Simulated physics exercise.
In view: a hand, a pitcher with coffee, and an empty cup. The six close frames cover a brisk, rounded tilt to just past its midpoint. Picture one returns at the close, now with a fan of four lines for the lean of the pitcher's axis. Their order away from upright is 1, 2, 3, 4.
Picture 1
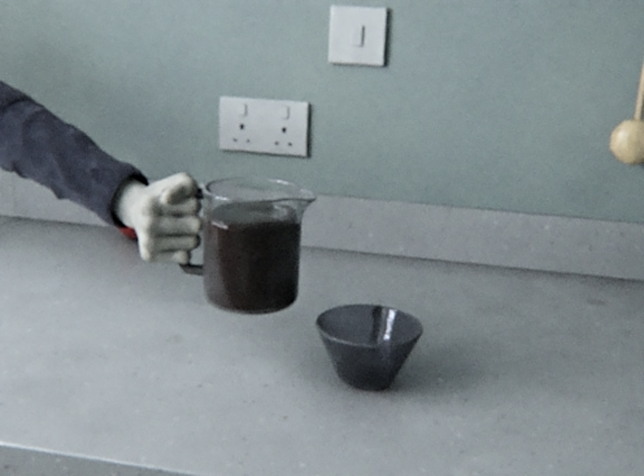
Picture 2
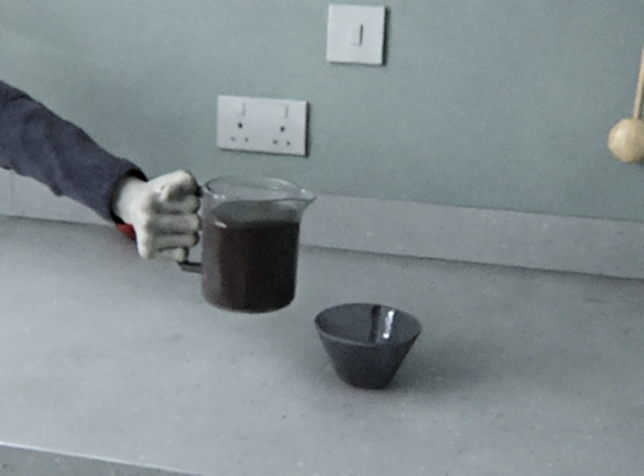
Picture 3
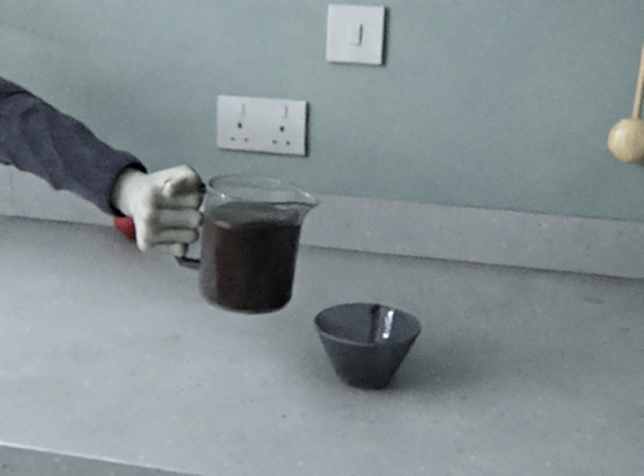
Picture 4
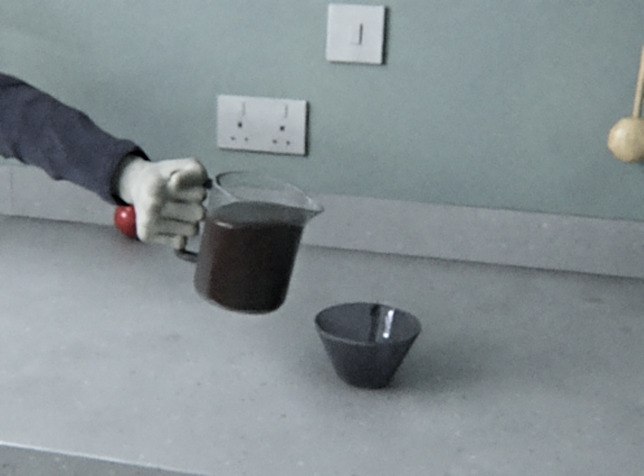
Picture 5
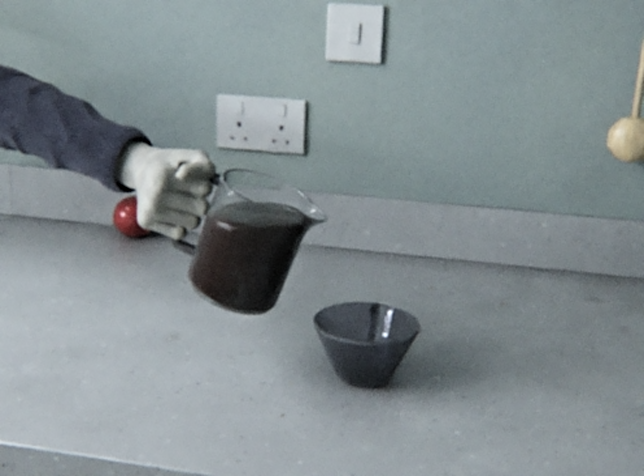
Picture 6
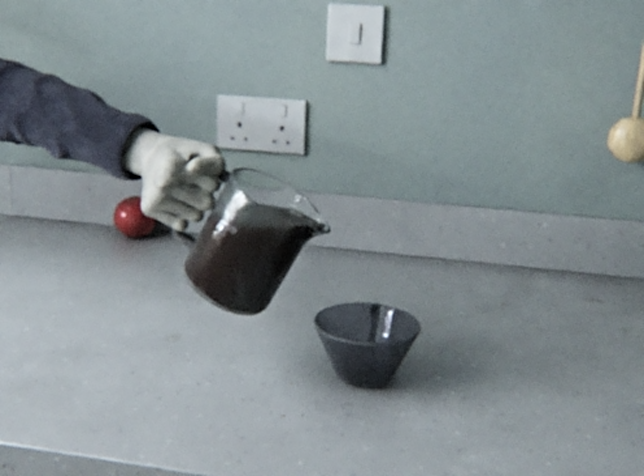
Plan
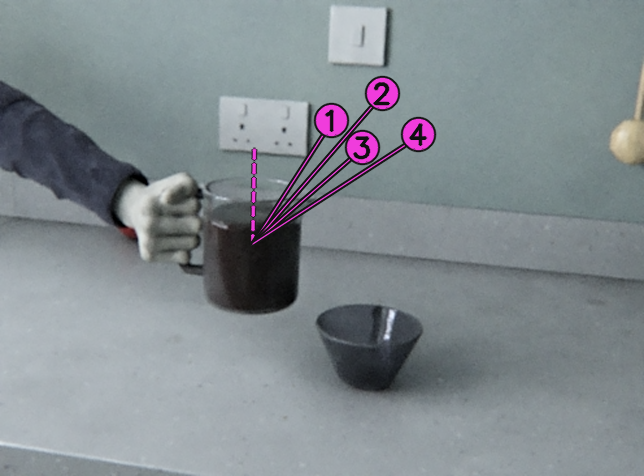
We see a gloved hand holding a clear glass pitcher of dark liquid above a grey counter, near a small dark cup. The hand gradually tilts the pitcher to the right, and a red ball comes into view behind it.
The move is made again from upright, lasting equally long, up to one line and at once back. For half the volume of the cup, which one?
Use tilt 4.
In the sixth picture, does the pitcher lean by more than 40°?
No.
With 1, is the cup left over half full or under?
Under half.
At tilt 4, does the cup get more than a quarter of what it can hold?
Yes.
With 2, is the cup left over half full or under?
Under half.
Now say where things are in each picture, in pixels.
In the first picture, upright, lip at (315, 197); rim of the cup round (369, 323); nothing has left yet.
In the second picture, upright, lip at (314, 198); nothing has left yet.
In the third picture, tipped about 5°, lip at (317, 203); nothing has left yet.
In the fourth picture, tipped about 11°, lip at (322, 210); nothing has left yet.
In the fifth picture, tipped about 19°, lip at (325, 219); nothing has left yet.
In the sixth picture, tipped about 27°, lip at (329, 230); nothing has left yet.
In magenta, 1 at (323, 135); 2 at (371, 106); 3 at (350, 159); 4 at (405, 145).
With 1, the cup ends with about 6 % of what it can hold.
With 2, the cup ends with about 16 % of what it can hold.
With 3, the cup ends with about 30 % of what it can hold.
With 4, the cup ends with about 50 % of what it can hold.
